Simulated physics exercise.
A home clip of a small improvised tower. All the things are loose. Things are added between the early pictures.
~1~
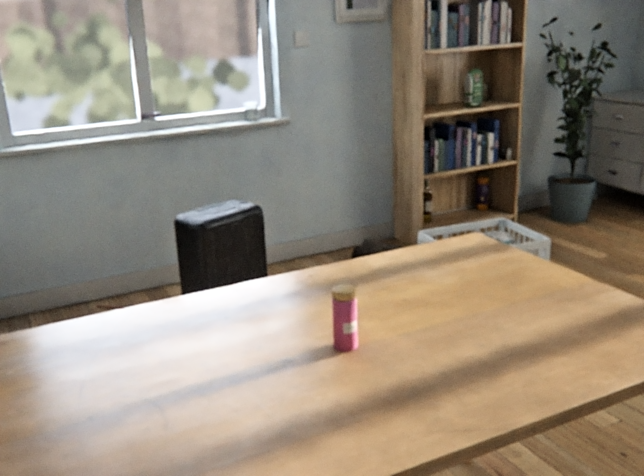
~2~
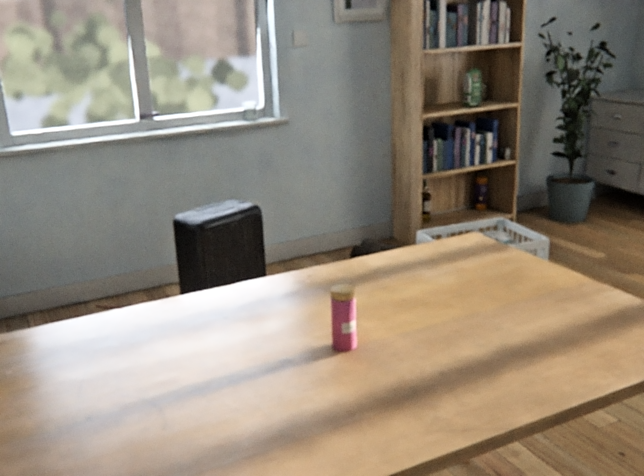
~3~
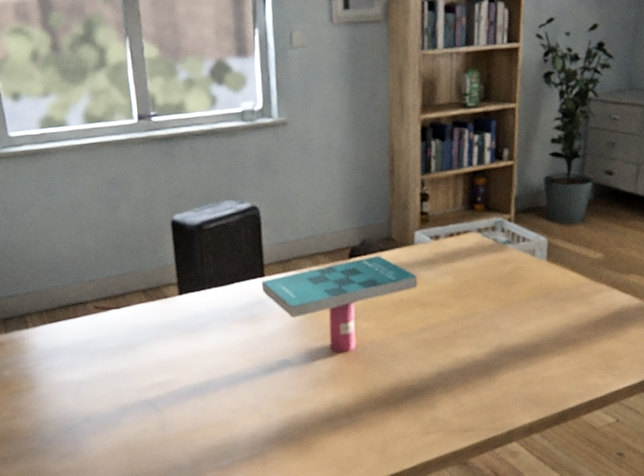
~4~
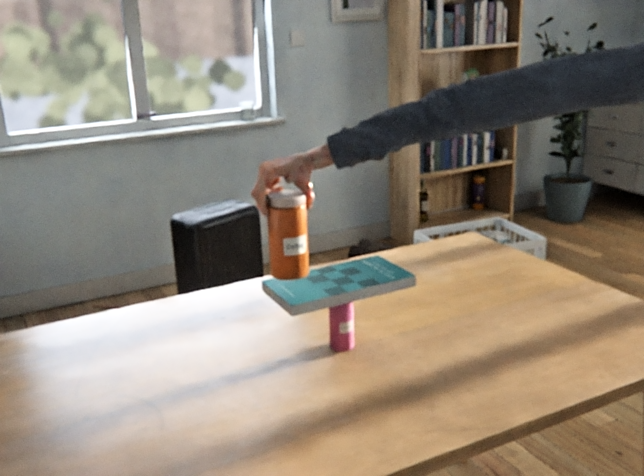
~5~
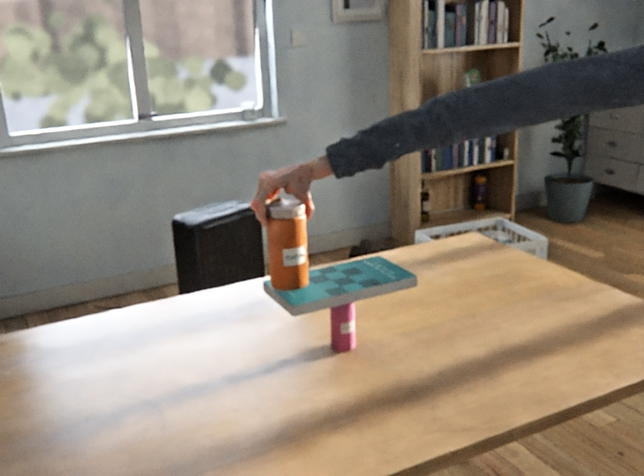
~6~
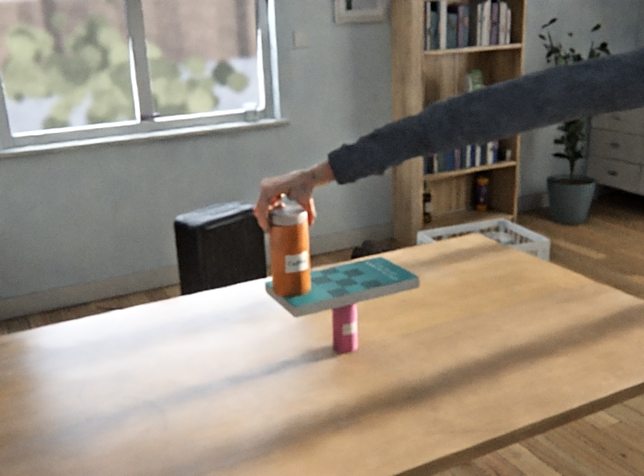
A hand lowering an orange jar onto the left end of a turquoise book lying across a small pink can on a table.
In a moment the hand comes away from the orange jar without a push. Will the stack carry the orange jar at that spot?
It loses its balance.
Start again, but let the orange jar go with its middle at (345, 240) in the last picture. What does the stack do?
Then it holds.
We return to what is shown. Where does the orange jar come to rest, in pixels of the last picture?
Around (226, 361).
Then, 0.50 s on from there, orange jar now fallen; turquoise book turned 68° from how it was put.
Then, 1.00 s on from there, turquoise book now fallen; pink shaker on its side.
In the end, fallen, turquoise book, orange jar and pink shaker. At the end, from the last picture's camera, orange jar near (227, 361). The stack comes apart.
